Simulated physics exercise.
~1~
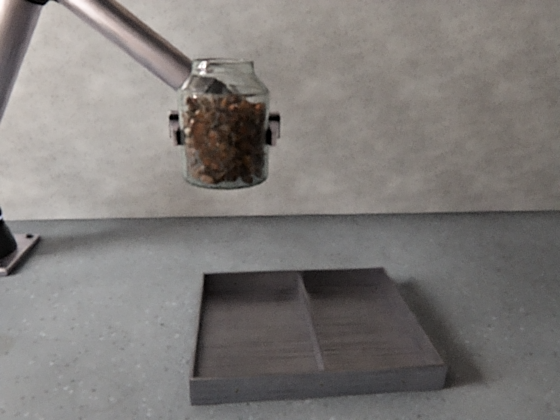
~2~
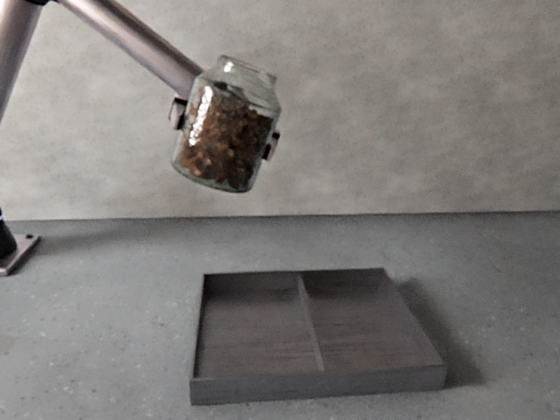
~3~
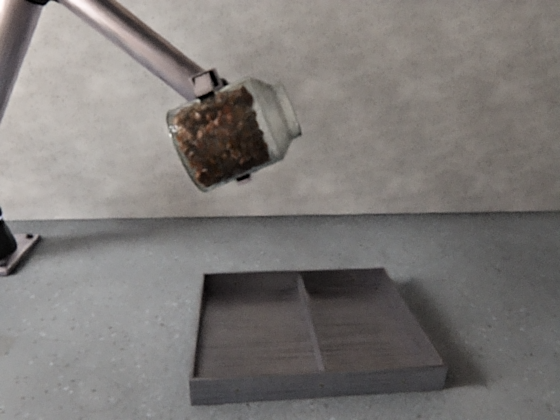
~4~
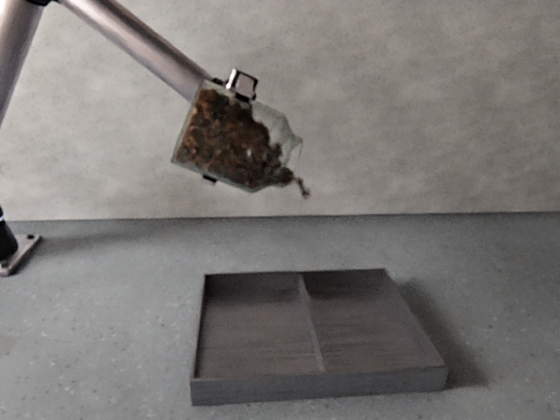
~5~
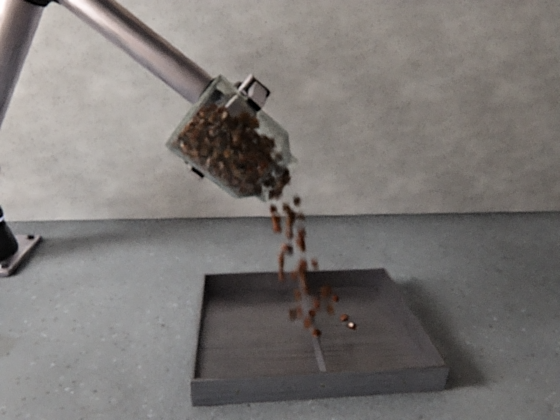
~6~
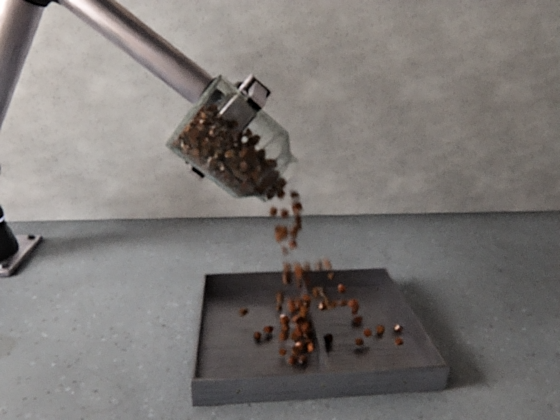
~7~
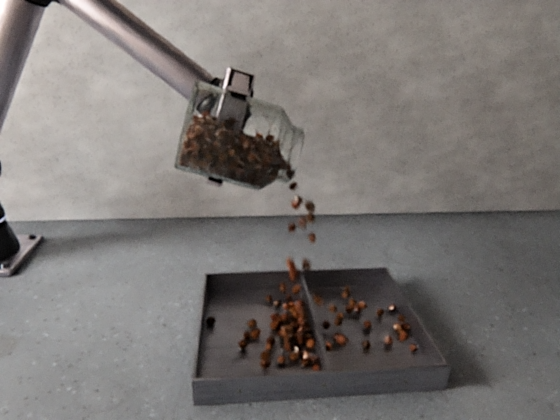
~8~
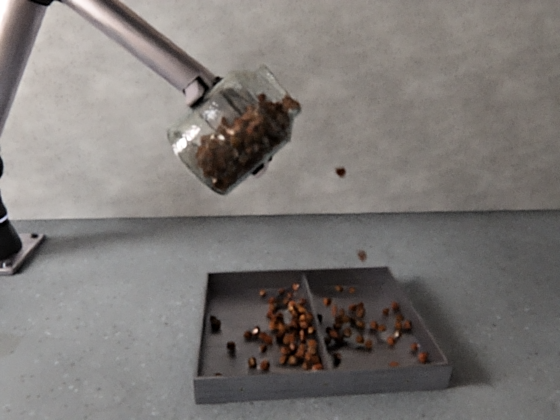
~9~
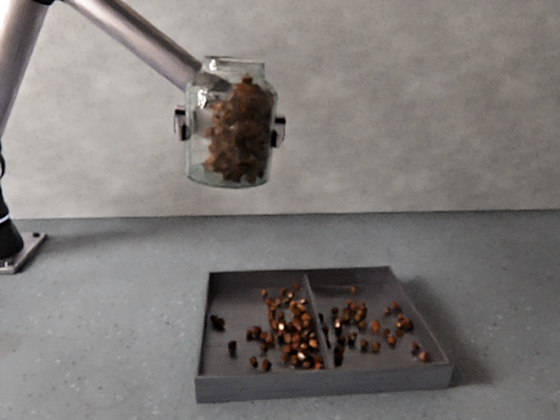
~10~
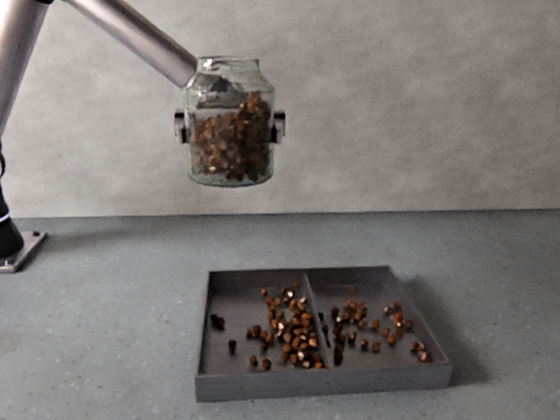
A glass jar mostly filled with brown pellets hangs from a metallic robot arm at upper left, seen from the front and slightly above, over a speckled grey table before a mottled grey wall. Below it sits a shallow dark grey tray split by a cross wall. The arm tips the jar to the right until its mouth points downward, and pellets spill in a loose stream, scattering on both sides of the divider. The jar then swings back upright as the last few pellets drop. It ends still holding most of its load, with more of the spilled pellets in the tray's left part.
